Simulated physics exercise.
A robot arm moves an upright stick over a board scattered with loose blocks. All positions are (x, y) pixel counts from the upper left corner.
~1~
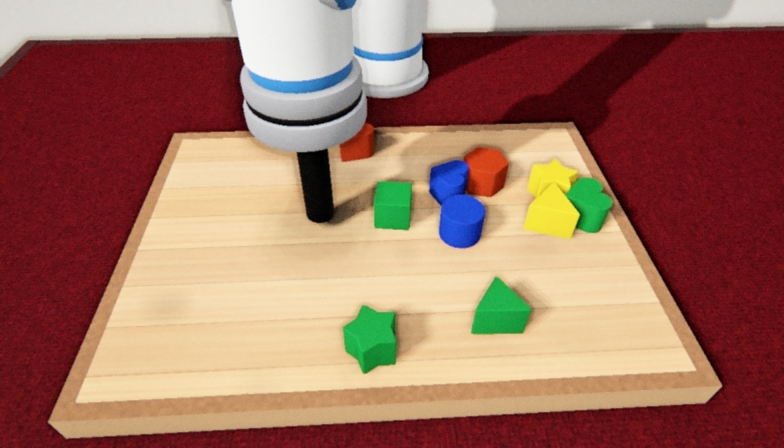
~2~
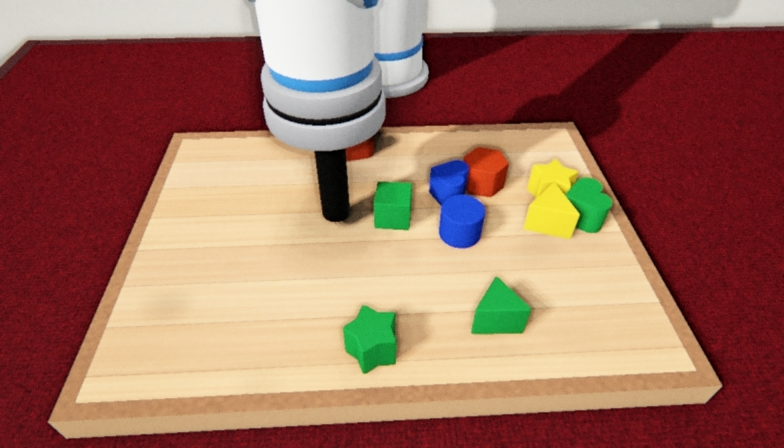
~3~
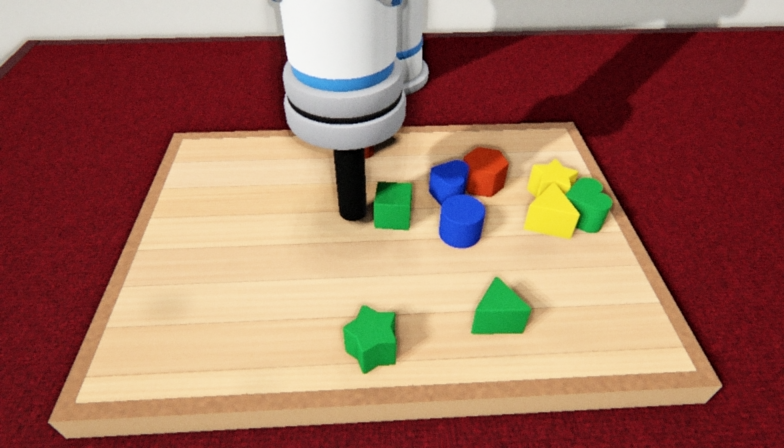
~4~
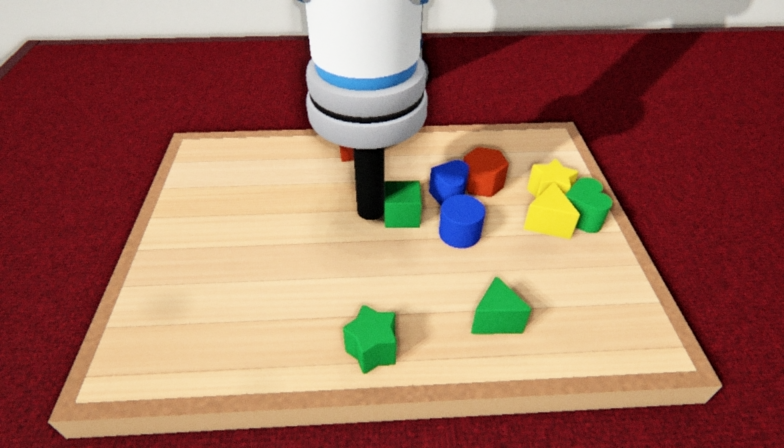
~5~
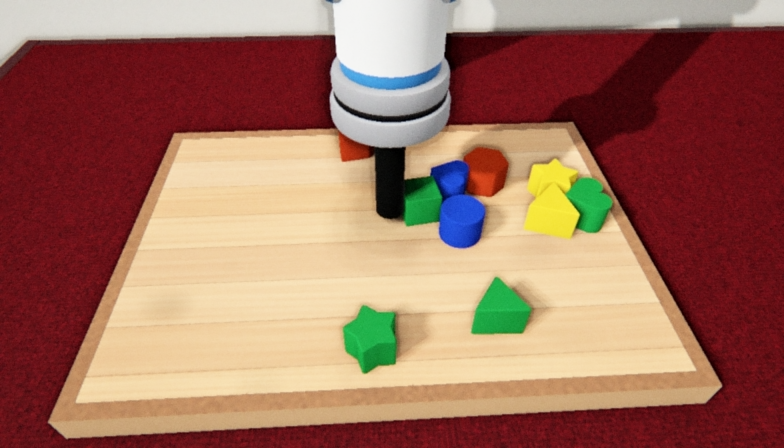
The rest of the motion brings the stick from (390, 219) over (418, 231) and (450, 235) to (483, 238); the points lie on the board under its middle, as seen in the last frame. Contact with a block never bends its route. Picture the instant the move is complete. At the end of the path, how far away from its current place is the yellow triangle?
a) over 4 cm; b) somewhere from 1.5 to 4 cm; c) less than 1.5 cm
It's c.
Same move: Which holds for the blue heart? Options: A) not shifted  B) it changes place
B - it changes place.
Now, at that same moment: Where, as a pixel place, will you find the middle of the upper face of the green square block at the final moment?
Its top face will be centred at roughly (454, 188).
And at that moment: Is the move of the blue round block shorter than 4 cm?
No.
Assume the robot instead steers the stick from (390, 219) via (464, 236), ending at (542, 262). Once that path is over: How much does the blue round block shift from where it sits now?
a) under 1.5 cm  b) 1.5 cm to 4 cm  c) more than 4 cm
The answer is c.
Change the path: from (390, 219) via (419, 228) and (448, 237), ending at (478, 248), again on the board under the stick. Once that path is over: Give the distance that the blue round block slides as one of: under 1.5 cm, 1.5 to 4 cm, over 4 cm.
Beyond 4 cm.
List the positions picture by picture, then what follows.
Lower end of the stick at (321, 214), tops of blocks, green square block at (394, 193), blue heart at (452, 171), blue round block at (463, 208), yellow triangle at (555, 200), in the first picture.
Stick at (336, 213), blocks as before, in the second picture.
Stick at (353, 212), blocks as before, in the third picture.
Stick at (371, 211), green square block at (403, 191), in the fourth picture.
Stick at (390, 210), green square block at (420, 188), blue heart at (452, 171), blue round block at (463, 208), yellow triangle at (555, 200), in the fifth picture.
The first path, step by step. One third of the way, stick at (419, 221); green square block at (439, 189), turned 40° anticlockwise; blue heart at (454, 169); blue round block at (468, 210).
Two thirds of the way, stick at (452, 226); green square block at (452, 188), turned 60° anticlockwise; blue heart at (456, 165), turned 25° anticlockwise; blue round block at (491, 213).
At the end, stick at (485, 229); green square block at (454, 188), turned 70° anticlockwise; blue heart at (456, 165), turned 25° anticlockwise; blue round block at (526, 216); yellow triangle at (562, 199).
